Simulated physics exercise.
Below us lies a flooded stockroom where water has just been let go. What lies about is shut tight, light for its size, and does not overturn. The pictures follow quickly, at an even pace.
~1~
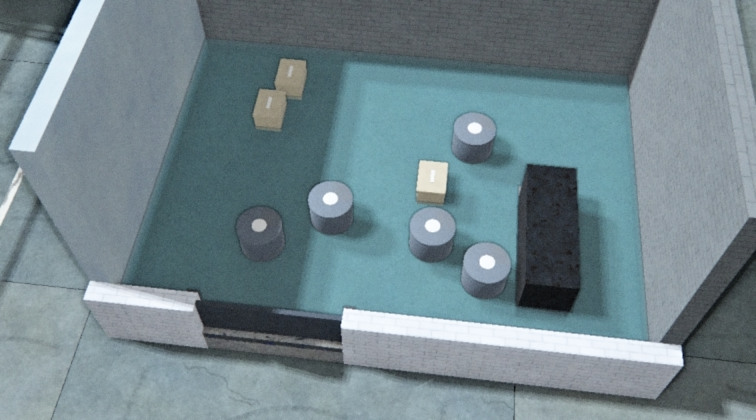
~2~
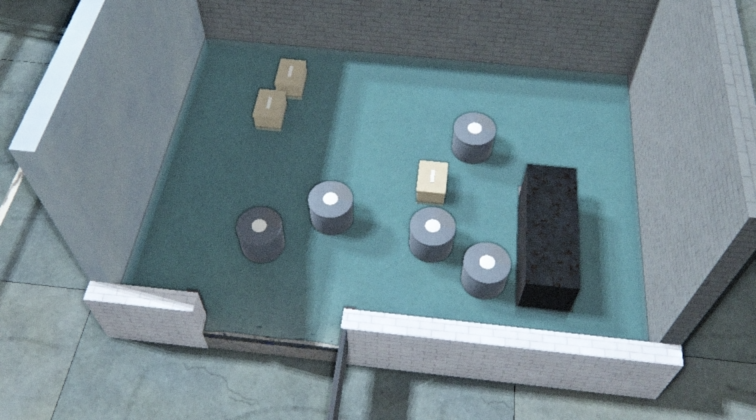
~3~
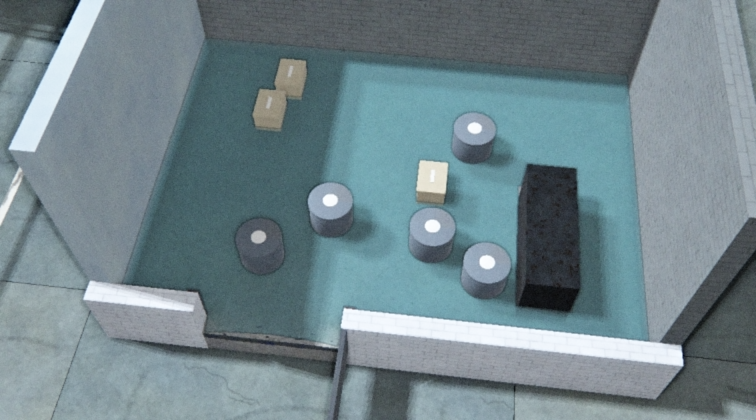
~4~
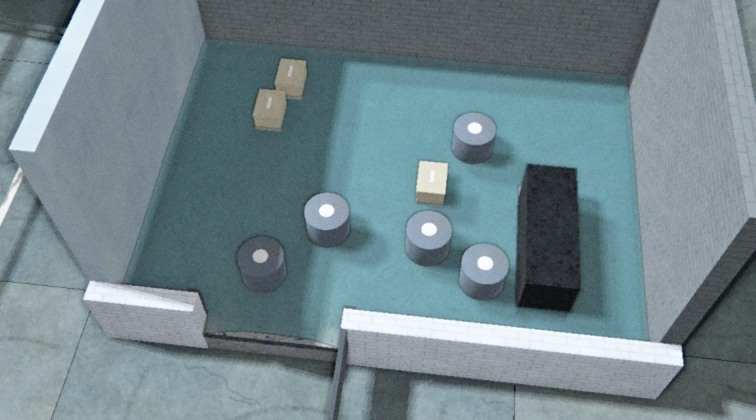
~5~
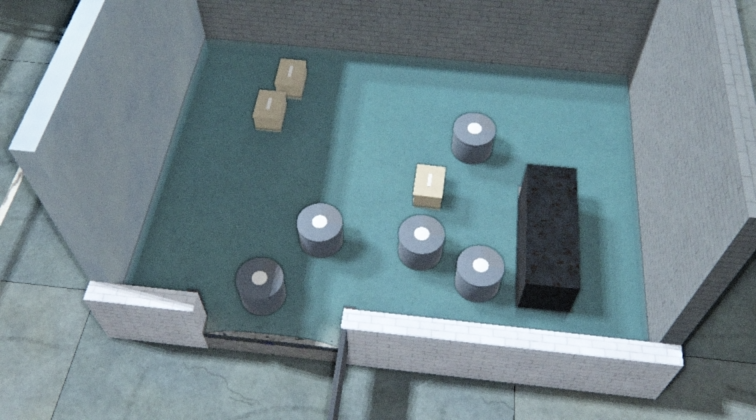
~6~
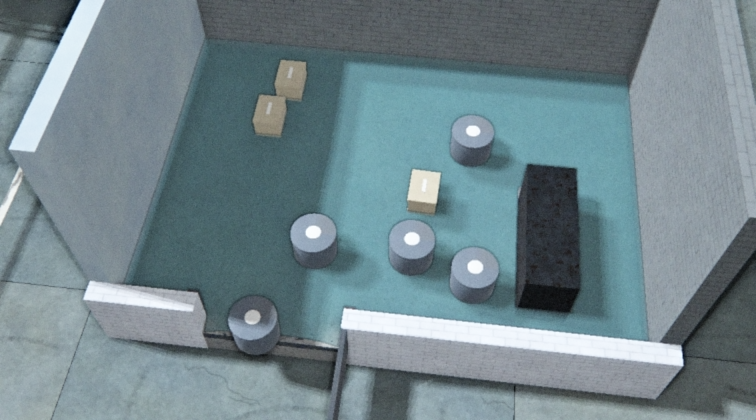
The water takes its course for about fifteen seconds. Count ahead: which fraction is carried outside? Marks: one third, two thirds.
It is at least two thirds.
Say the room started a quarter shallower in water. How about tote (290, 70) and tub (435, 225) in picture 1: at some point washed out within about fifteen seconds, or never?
In turn: Inside, through.
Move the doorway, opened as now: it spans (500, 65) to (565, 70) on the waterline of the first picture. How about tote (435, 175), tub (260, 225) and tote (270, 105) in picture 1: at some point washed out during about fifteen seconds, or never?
As listed: Out, no, left behind.
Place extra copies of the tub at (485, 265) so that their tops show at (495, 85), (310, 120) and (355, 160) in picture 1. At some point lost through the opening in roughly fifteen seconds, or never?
In turn: Stays, yes, carried outside.
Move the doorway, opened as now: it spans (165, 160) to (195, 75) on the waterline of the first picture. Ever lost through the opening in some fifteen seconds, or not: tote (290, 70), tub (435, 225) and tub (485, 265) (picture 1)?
As listed: Gone, stays, inside.
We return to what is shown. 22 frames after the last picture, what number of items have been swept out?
It comes to 5.
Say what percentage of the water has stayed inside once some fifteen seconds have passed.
About 50 per cent.
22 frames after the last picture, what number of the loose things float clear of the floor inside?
3 of them.
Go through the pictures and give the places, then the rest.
A tub at (259, 226), afloat; a tub at (331, 199) floats; 0 of 8 have shifted, in the first frame.
A tub at (259, 226) floats; a tub at (331, 199), afloat; 0 of 8 have shifted, in the second frame.
A tub at (259, 237), afloat, close to its start; a tub at (330, 201) floats; 1 of 8 have shifted, in the third frame.
A tub at (260, 256) floats, a stride from its start; a tub at (327, 211), afloat, close to its start; 2 of 8 have shifted, in the fourth frame.
A tub at (260, 278), afloat, a stride from its start; a tub at (320, 222) floats, close to its start; 4 of 8 have shifted, in the fifth frame.
A tub at (253, 318) floats, a stride from its start; a tub at (313, 233) floats, a stride from its start; 6 of 8 have shifted, in the sixth frame.
A moment on, 1 of 8 are out; 7 afloat.
Next, 3 of 8 are out; 5 afloat.
Later, 5 of 8 are out; 3 afloat.
In the end, 7 of 8 are out; 1 afloat.
